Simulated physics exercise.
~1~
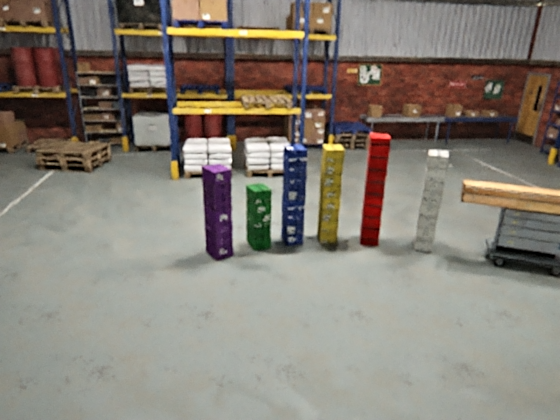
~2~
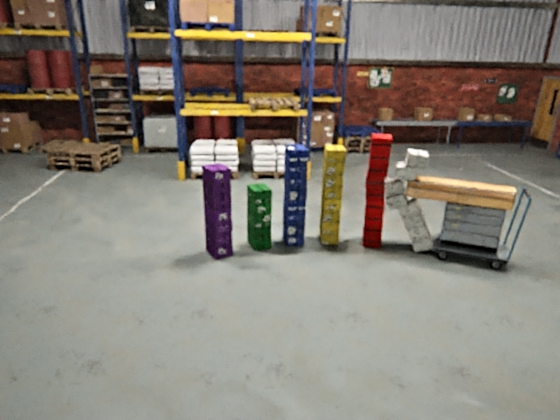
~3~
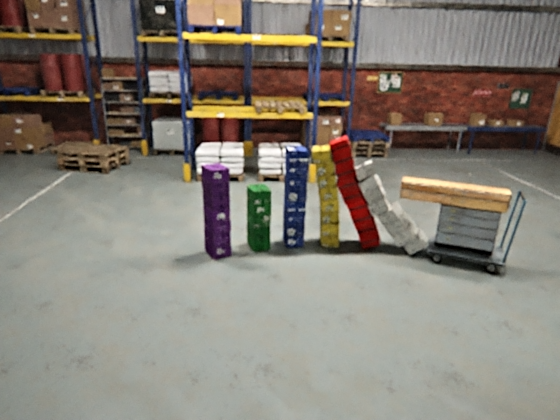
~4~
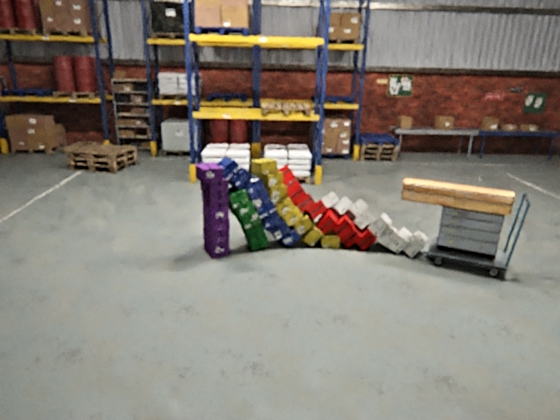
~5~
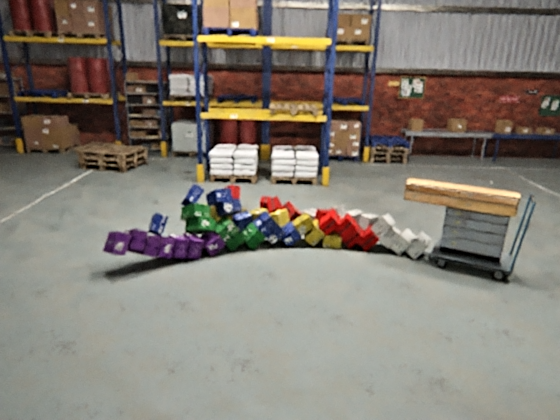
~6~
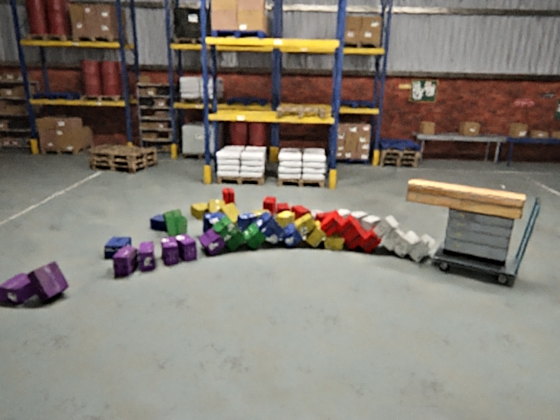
Loaded trolley rolling left into a pale parcel stack, toppling red, yellow, blue, green and purple stacks across a warehouse floor.
